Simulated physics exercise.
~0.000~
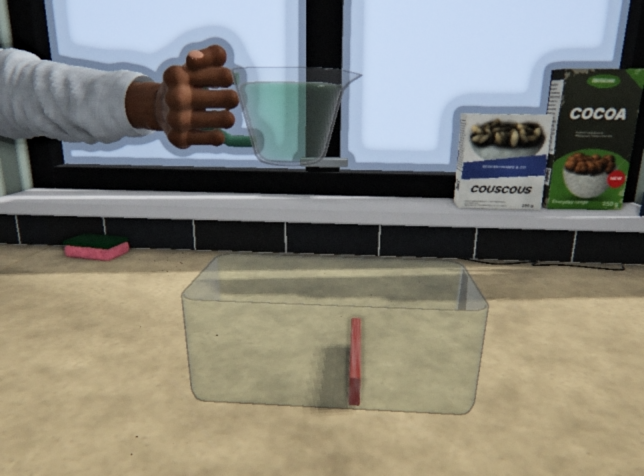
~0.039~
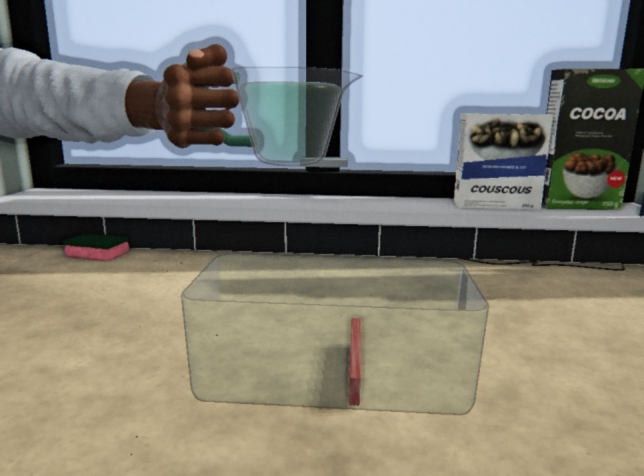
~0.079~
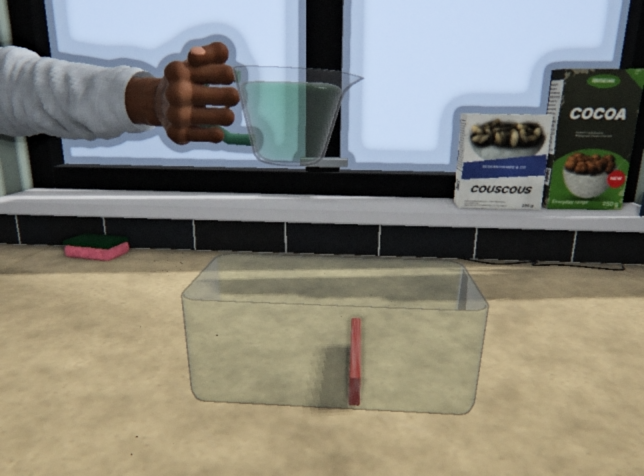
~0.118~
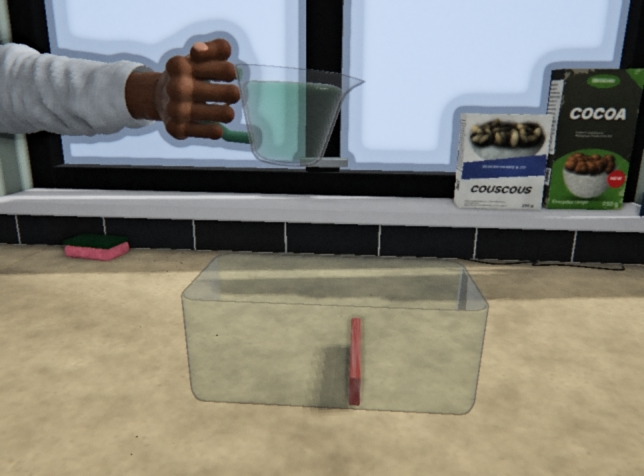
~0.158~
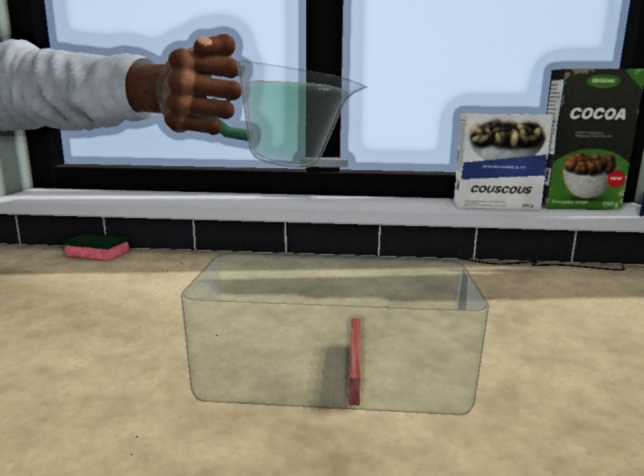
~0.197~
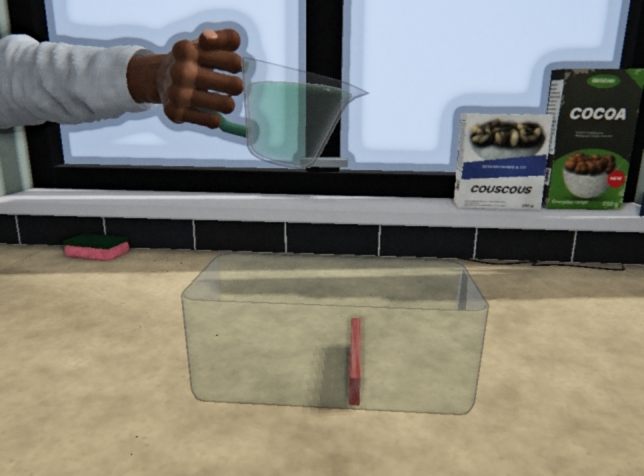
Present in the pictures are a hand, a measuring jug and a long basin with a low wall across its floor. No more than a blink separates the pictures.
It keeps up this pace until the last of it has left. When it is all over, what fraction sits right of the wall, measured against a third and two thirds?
It finishes at more than two thirds.
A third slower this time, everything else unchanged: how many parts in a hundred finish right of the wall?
Somewhere near 85 percent.
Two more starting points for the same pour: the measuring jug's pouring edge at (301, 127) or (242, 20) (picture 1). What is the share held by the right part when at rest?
First try: 25 percent; second try: 10 percent.
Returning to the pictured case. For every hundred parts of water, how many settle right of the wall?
About 80 per cent.
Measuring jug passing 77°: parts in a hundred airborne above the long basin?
About 35 per cent.
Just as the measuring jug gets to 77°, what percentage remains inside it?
I'd put it at some 55 in a hundred.
A moment on, the measuring jug is tipped on its side and 53 per cent is still to pour, 0 is left of the wall and 12 right of it.
Next, the measuring jug is tipped right over and 3 per cent is still to pour, 7 is left of the wall and 75 right of it.
Then the measuring jug is tipped right over and 0 per cent is still to pour, 17 is left of the wall and 79 right of it.
Later the measuring jug is tipped right over and 0 per cent is still to pour, 18 is left of the wall and 78 right of it.
At rest 18 per cent lies left of the wall, 78 right of it and 4 outside.
